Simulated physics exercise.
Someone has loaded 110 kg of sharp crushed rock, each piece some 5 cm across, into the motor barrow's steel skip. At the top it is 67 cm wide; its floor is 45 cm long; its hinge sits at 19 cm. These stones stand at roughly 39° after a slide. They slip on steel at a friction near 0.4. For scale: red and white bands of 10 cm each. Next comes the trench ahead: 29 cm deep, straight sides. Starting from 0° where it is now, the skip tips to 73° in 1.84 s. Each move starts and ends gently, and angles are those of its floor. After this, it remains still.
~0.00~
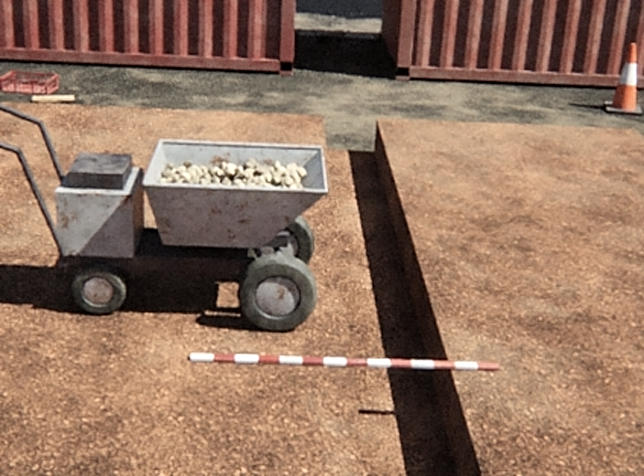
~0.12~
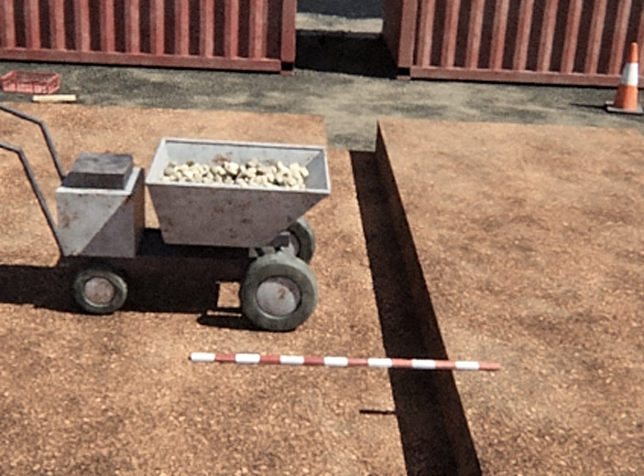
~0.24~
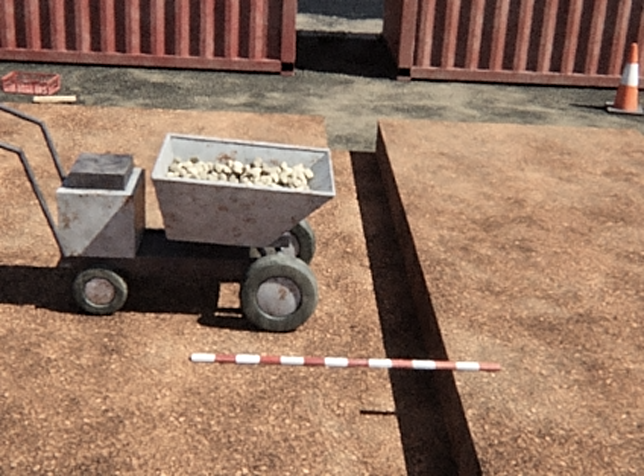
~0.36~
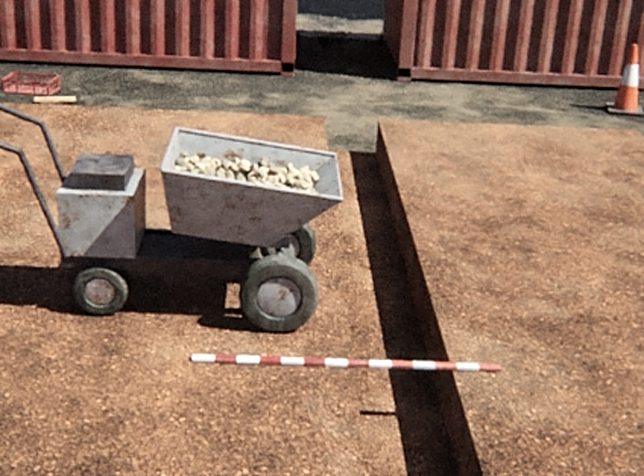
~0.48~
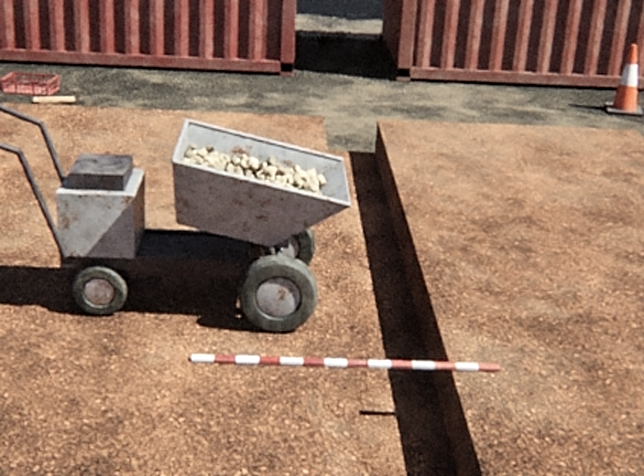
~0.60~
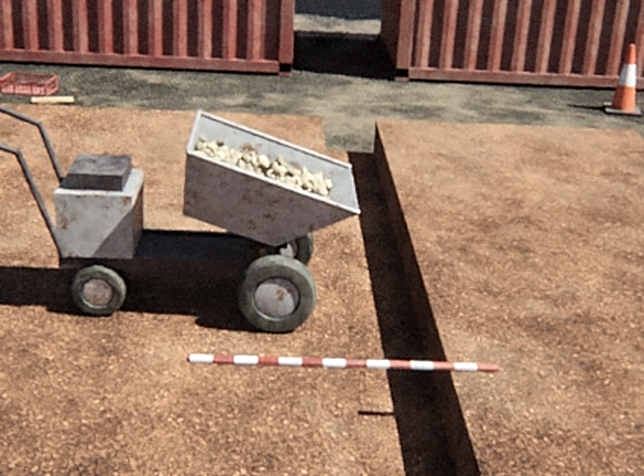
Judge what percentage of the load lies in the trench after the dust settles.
About 89 %.
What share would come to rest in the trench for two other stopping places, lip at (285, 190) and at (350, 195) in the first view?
It comes to about 100 and 65 in a hundred.
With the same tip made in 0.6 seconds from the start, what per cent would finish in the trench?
60 per cent.
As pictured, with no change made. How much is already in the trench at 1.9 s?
Around 35 per cent of it, at that instant.
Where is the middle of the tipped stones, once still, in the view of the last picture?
Roughly (405, 343), I'd say.
After 1.4 s the floor is at 62°; 100 % in the skip; the foremost stones are at (399, 272).
After 1.9 s the floor is at 73°; 61 % in the skip, 36 % in the trench, 3 % past the trench; the foremost stones are at (467, 313).
After 2.3 s the floor is at 73°; 24 % in the skip, 65 % in the trench, 11 % past the trench; the foremost stones are at (504, 313).
After 4.2 s the floor is at 73°; 0 % in the skip, 89 % in the trench, 11 % past the trench; the foremost stones are at (507, 314).
